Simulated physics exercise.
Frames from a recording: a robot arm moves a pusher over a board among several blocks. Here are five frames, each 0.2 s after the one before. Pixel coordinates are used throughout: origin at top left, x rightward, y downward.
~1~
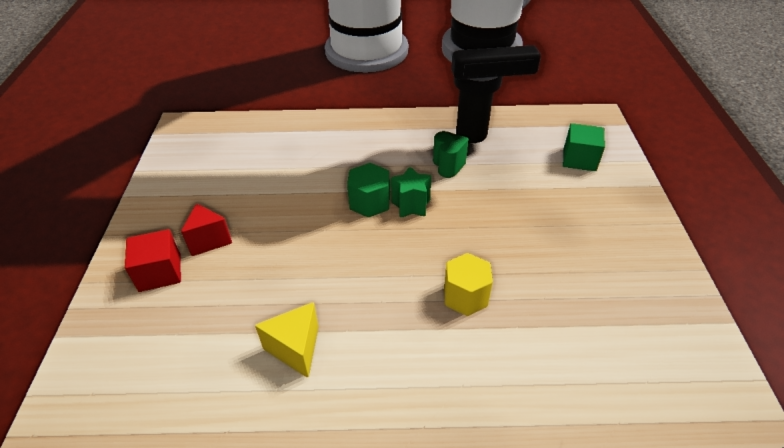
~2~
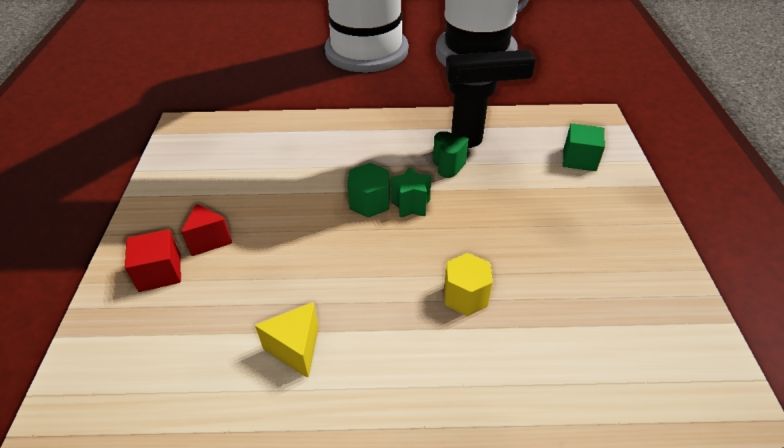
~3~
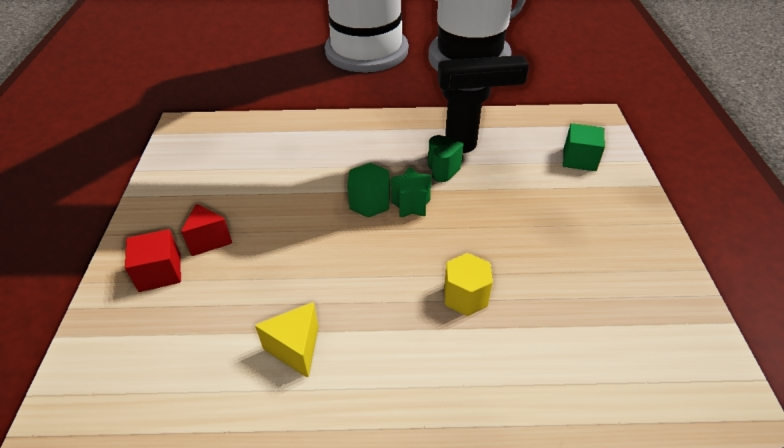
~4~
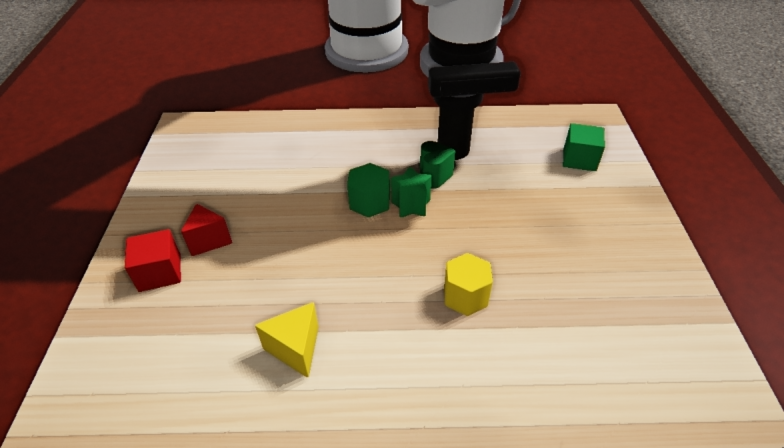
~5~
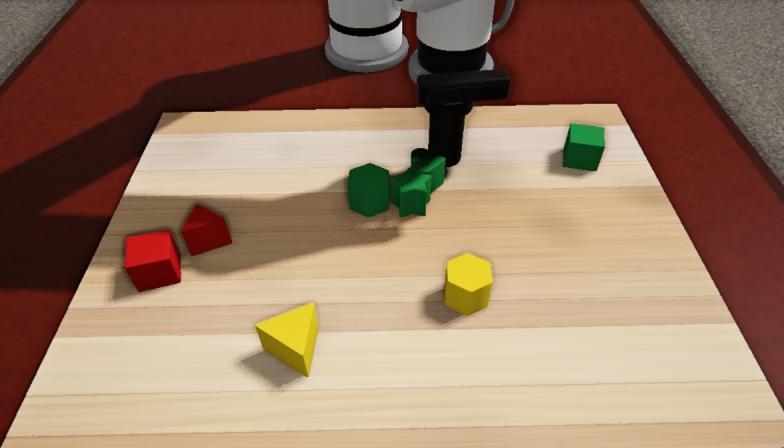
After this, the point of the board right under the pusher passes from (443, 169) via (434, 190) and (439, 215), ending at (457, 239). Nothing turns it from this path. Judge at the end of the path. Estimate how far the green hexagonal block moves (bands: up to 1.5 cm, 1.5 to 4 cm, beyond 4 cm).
It falls in the under 1.5 cm band.
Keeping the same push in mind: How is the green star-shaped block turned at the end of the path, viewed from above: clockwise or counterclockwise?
From the top, the block rotates counterclockwise.
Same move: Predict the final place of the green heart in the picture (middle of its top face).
My best guess is (404, 187).
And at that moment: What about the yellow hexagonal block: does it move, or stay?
By the last moment, the yellow hexagonal block will still be in its place.
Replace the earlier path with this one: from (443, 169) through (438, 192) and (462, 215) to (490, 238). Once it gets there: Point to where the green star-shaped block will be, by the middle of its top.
It will likely be found at (398, 199).
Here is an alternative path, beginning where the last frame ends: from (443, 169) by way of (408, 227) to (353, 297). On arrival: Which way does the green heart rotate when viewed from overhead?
The green heart rotates clockwise.
The first path, step by step. One third of the way, pusher (435, 179); green star-shaped block (397, 202), turned 15° anticlockwise; green heart (411, 180), turned 15° clockwise.
Two thirds of the way, pusher (440, 204); green star-shaped block (391, 209), turned 20° anticlockwise; green heart (404, 187), turned 35° clockwise.
At the end, pusher (459, 228); green hexagonal block still; green star-shaped block (391, 209), turned 20° anticlockwise; green heart (404, 187), turned 35° clockwise; yellow hexagonal block still.
